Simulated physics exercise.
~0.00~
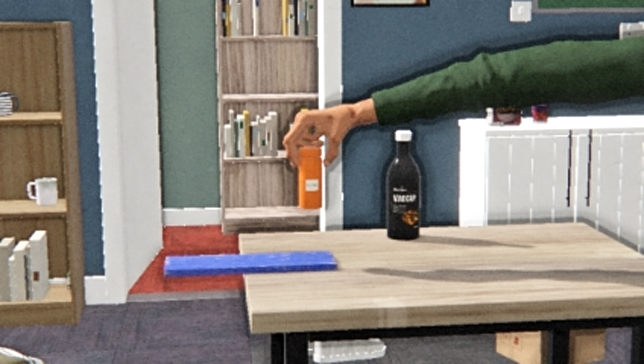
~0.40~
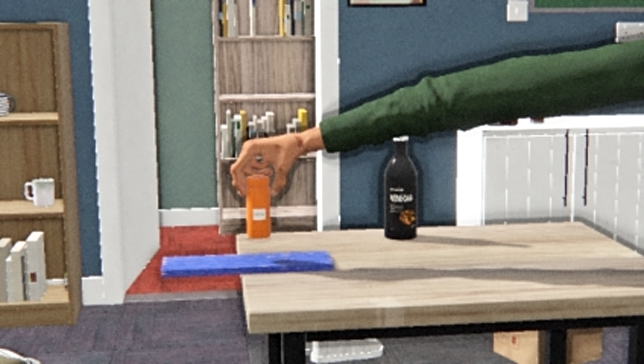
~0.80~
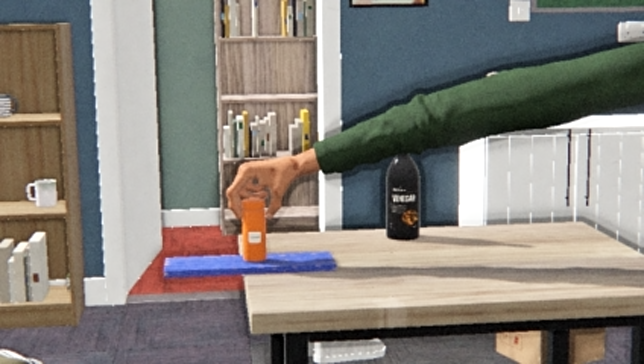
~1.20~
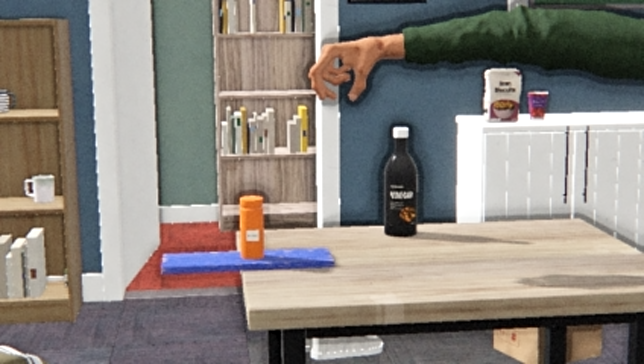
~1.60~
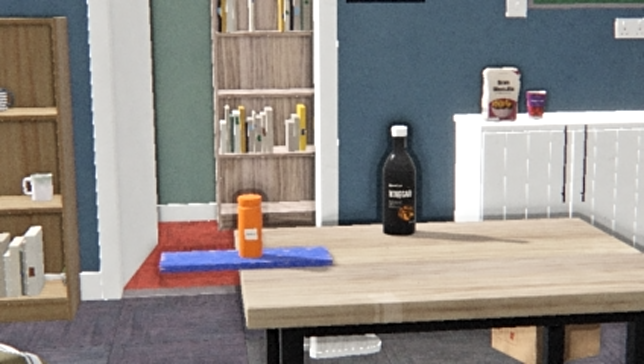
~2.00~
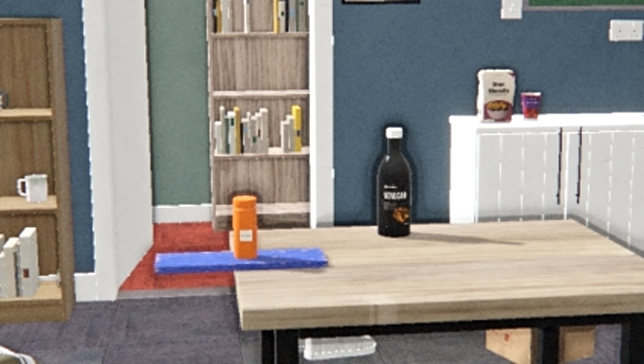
At the edge of a wooden table, where a blue plank juts out to the left near a black bottle, a hand lowers an orange shaker onto the plank, lets go and withdraws to the right, leaving the shaker upright and the plank balanced.
